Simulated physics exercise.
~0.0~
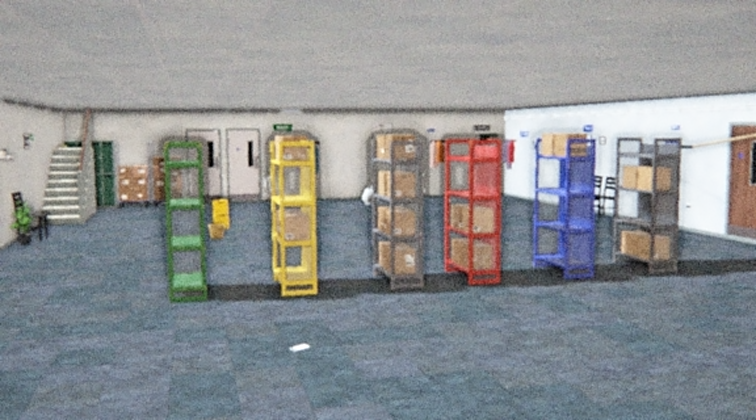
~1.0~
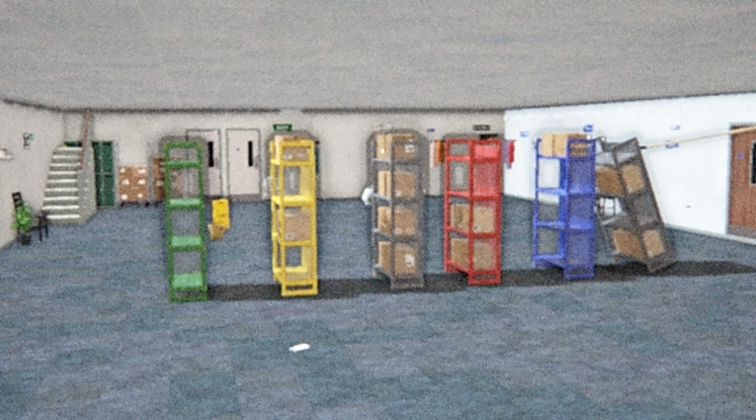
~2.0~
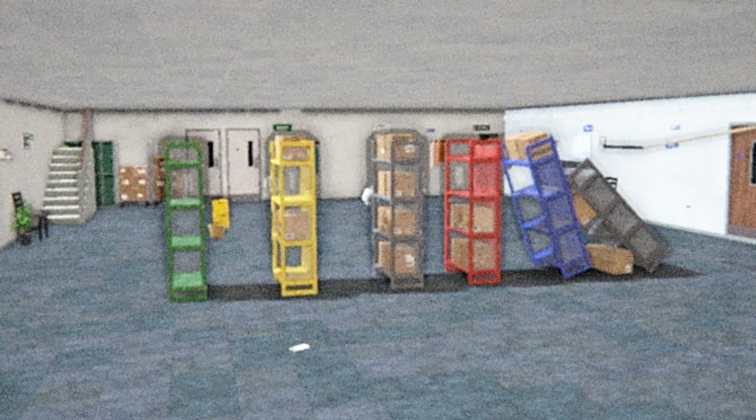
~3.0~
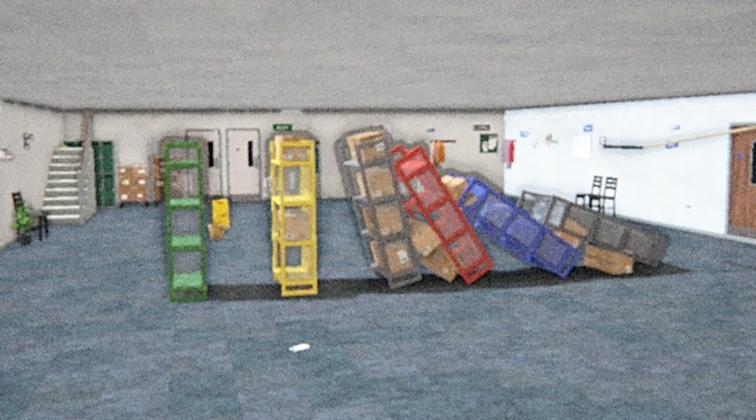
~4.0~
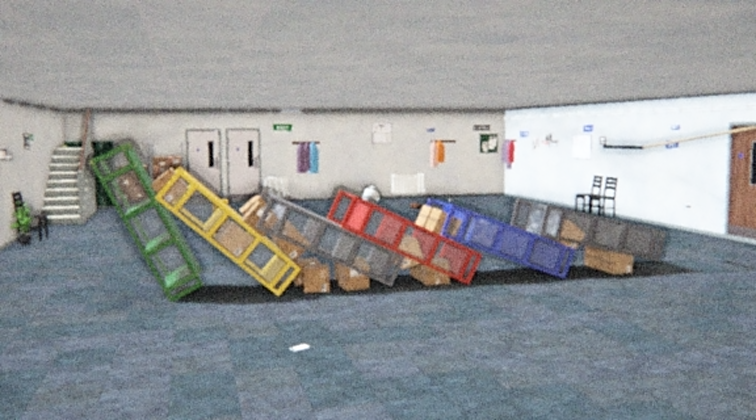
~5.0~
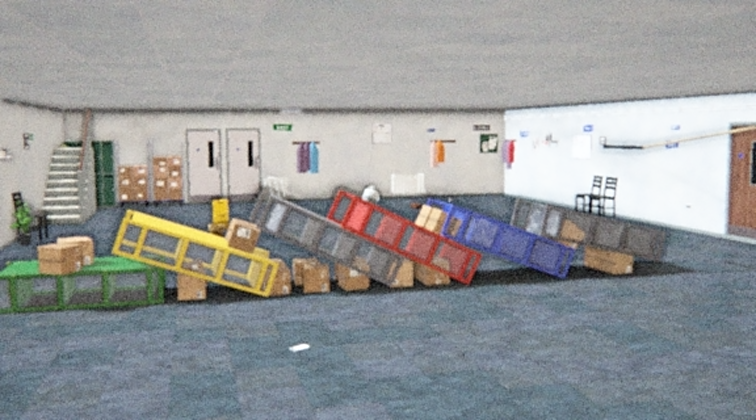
Large carpeted room with six shelving racks toppling leftward one after another, spilling cartons, the green one ending flat, the others leaning.
